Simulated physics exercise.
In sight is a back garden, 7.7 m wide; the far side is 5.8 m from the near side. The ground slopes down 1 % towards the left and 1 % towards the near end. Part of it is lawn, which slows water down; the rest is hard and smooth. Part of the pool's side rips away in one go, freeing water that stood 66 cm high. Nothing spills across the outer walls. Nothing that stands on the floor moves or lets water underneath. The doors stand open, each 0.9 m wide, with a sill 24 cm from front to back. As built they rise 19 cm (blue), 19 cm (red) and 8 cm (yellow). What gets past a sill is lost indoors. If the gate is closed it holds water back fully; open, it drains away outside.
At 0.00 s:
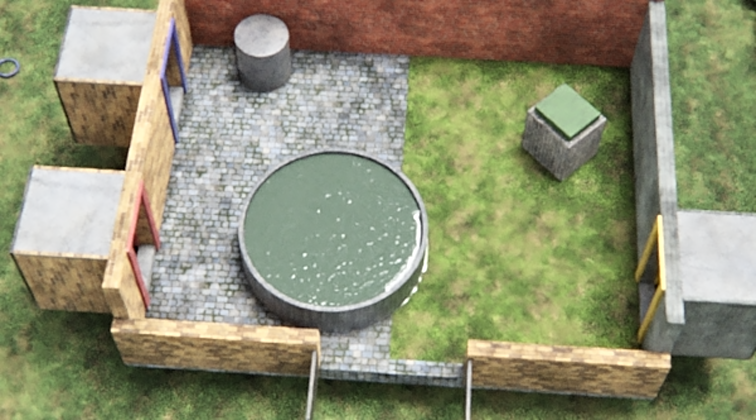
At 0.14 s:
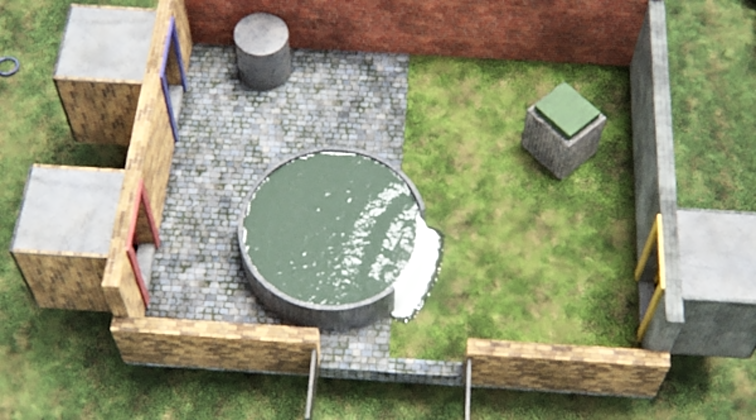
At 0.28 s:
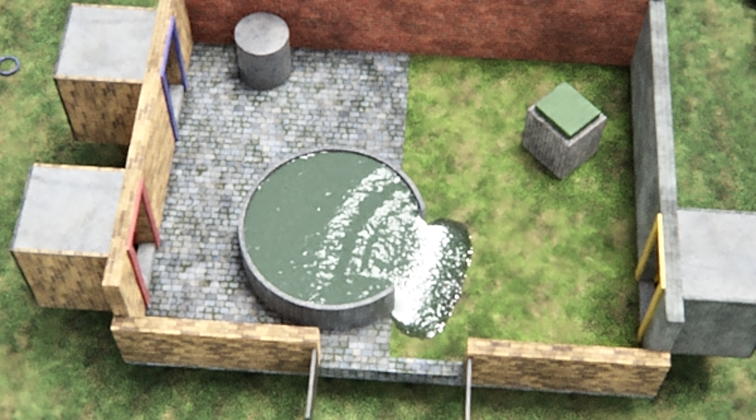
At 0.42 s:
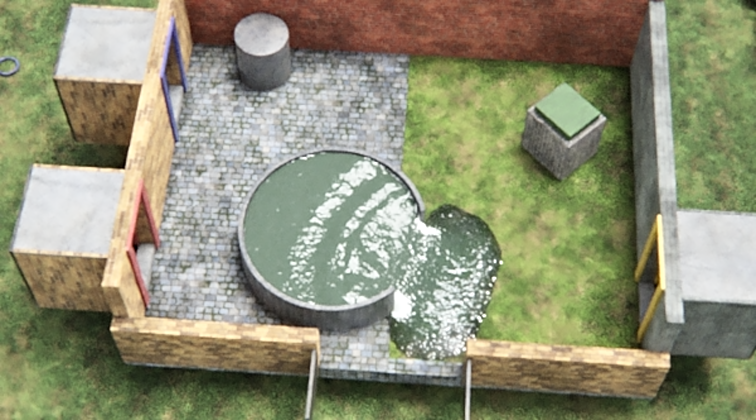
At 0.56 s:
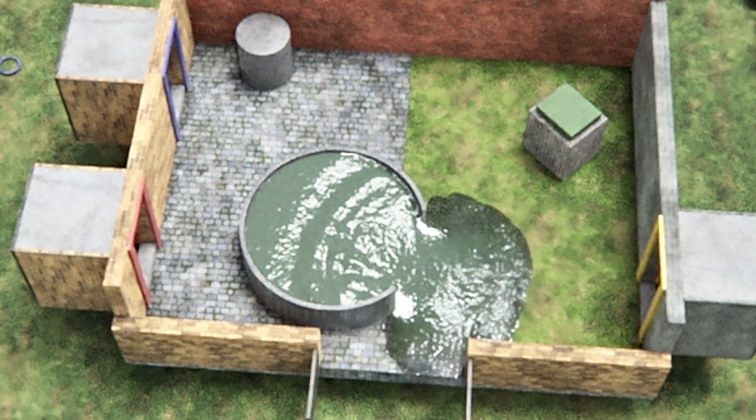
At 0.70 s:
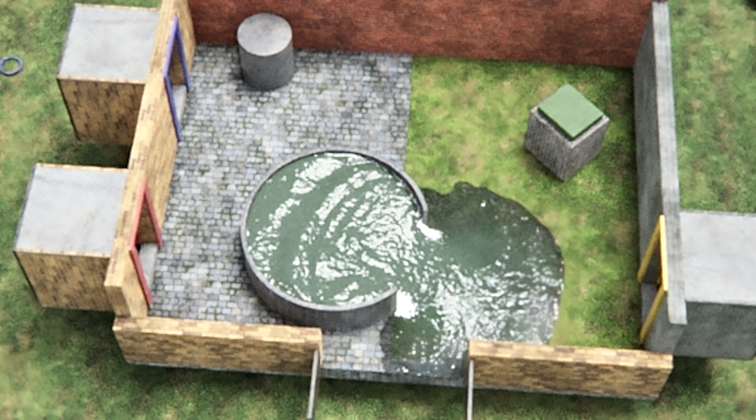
Green water burst through the right side of a round pool in a walled garden, splashing white onto the grass, then spread in a widening dark puddle across the lawn and toward the front opening.
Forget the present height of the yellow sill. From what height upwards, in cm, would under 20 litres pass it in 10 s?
Close to 26 cm is just enough.
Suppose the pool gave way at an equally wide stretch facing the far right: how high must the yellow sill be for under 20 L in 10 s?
Then roughly 8.5 cm.
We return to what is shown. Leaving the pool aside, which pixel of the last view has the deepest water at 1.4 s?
Around (428, 276).
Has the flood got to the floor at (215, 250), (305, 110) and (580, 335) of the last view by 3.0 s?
In that order: Dry, dry, wet.
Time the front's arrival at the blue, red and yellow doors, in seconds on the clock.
Arrival: Blue 9.5 s, red not within the 10 s, yellow 1.6 s.
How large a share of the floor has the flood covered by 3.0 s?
Some 35 per cent of it.
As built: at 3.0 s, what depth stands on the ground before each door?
Depths in cm: Blue 0, red 0, yellow 29.
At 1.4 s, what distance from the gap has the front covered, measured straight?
About 3.6 m.
After 1.4 s water covers 25 % of the floor, deepest (32 cm) near (428, 276); it has not reached the yellow door.
After 3.0 s water covers 35 % of the floor, deepest (34 cm) near (636, 374); 29 cm at the yellow door, 123 litres in over its 8 cm sill.
After 10.0 s water covers 85 % of the floor, deepest (12 cm) near (505, 365); 10 cm at the yellow door, 374 litres in over its 8 cm sill.
At the yellow door as built, the water arrived by 1.6 s and peaked near 30 cm at 2.4 s.
Run again over the same 10 s with other heights there, 61 litres in over 21 cm, 11 litres over 28.5 cm. The limit of 20 litres is kept from about 26 cm up.
